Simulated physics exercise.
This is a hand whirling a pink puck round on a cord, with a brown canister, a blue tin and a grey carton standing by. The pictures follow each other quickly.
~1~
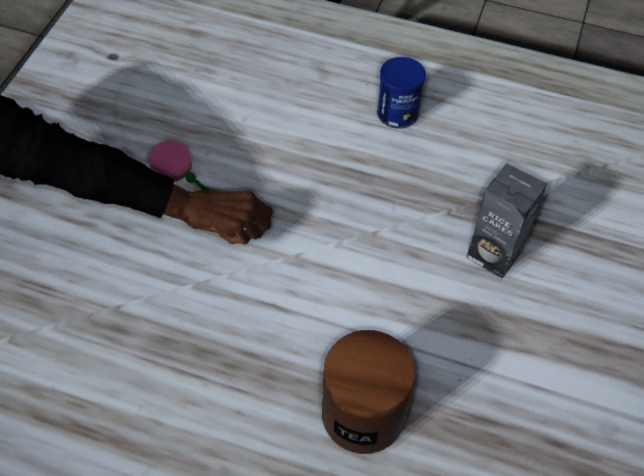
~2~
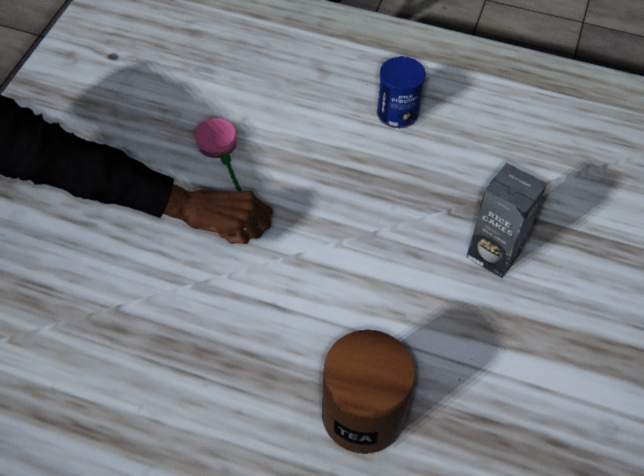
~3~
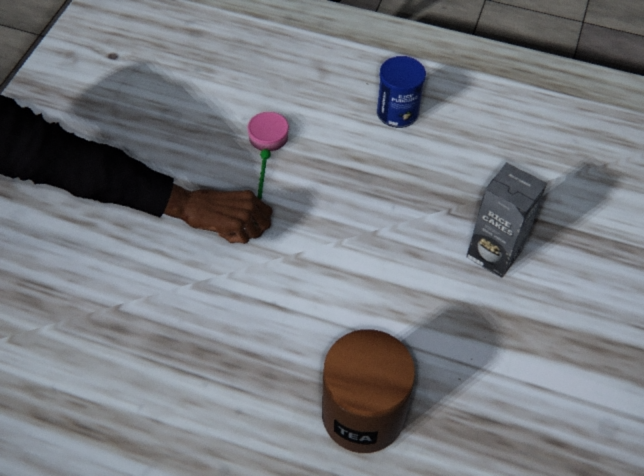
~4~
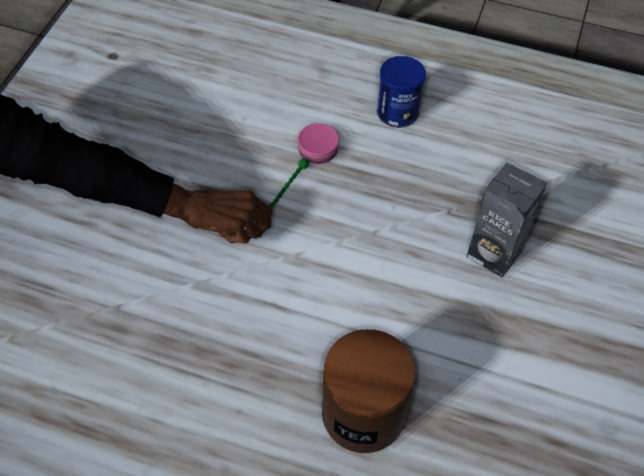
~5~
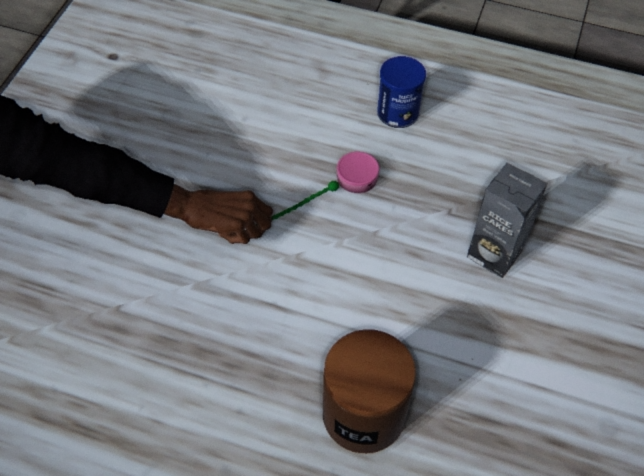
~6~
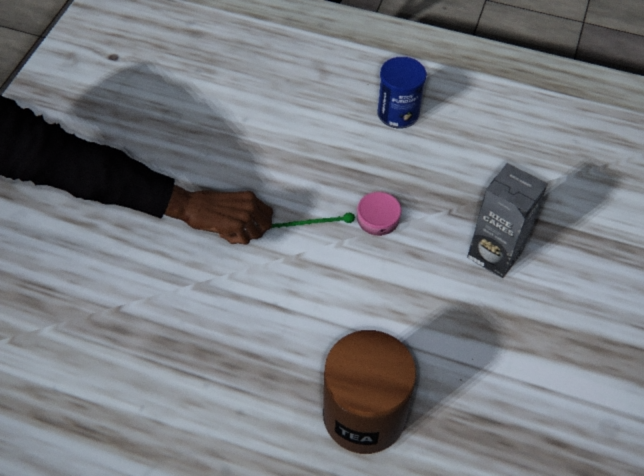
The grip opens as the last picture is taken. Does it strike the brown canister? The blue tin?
Outcome: The brown canister gets hit; the blue tin escapes it.
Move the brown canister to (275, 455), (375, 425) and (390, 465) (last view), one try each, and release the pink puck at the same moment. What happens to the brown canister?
First try: It is missed; second try: It takes a knock; third try: It is struck.
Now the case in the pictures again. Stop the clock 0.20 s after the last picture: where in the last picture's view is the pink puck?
By then it is at (379, 352).
Then, 0.08 s later than the last view, puck near (380, 307).
Then, 0.20 s later than the last view, puck near (379, 352); brown canister tapped.
Finally, puck near (380, 352); brown canister tapped. The brown canister takes the knock and the blue tin stays untouched.
